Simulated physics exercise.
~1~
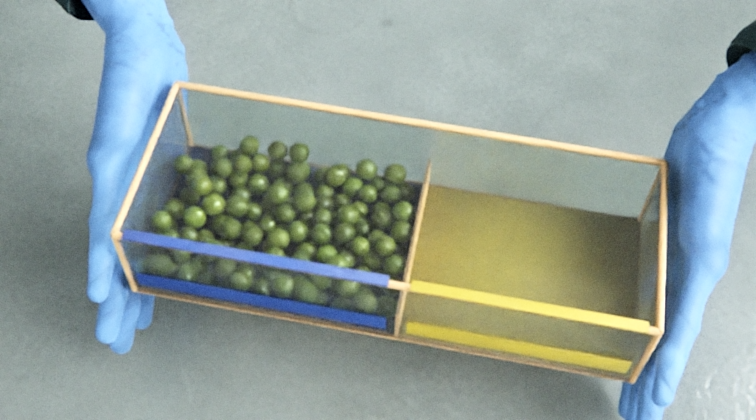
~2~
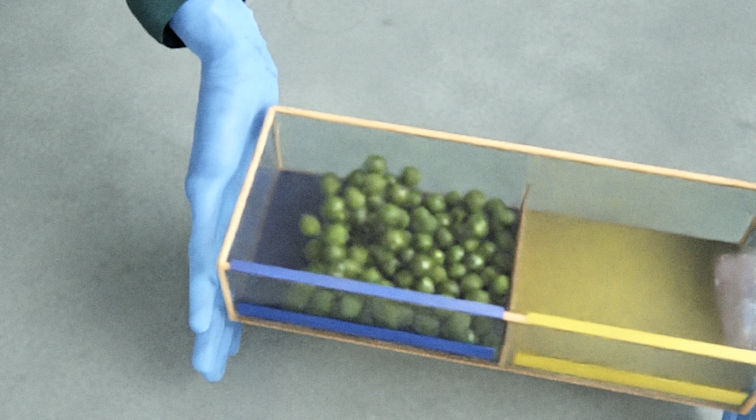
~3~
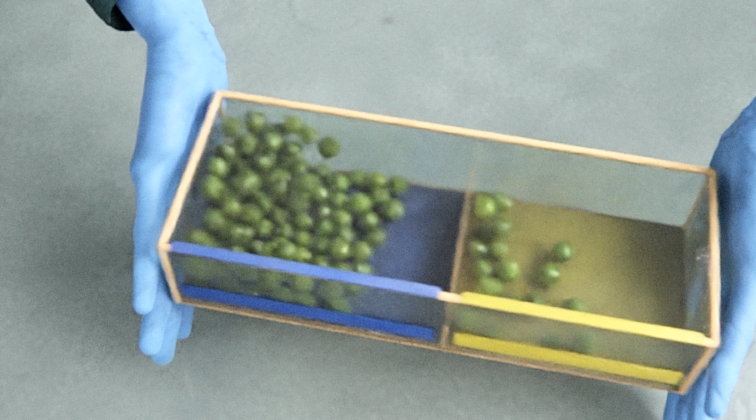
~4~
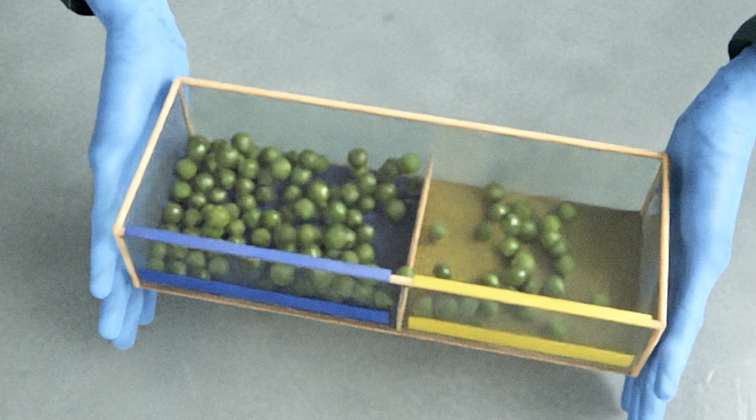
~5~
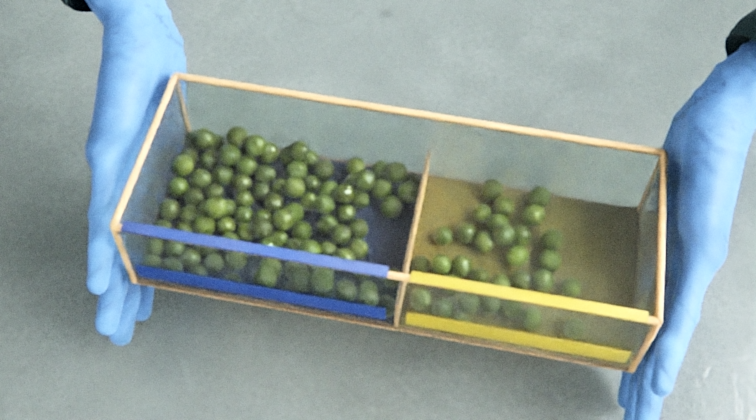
In this clip, blue-gloved hands shake a clear two-part box side to side, sending some small green olives from the blue-marked left section over the divider into the empty yellow-marked right one, and finally hold it still with most olives remaining on the left.
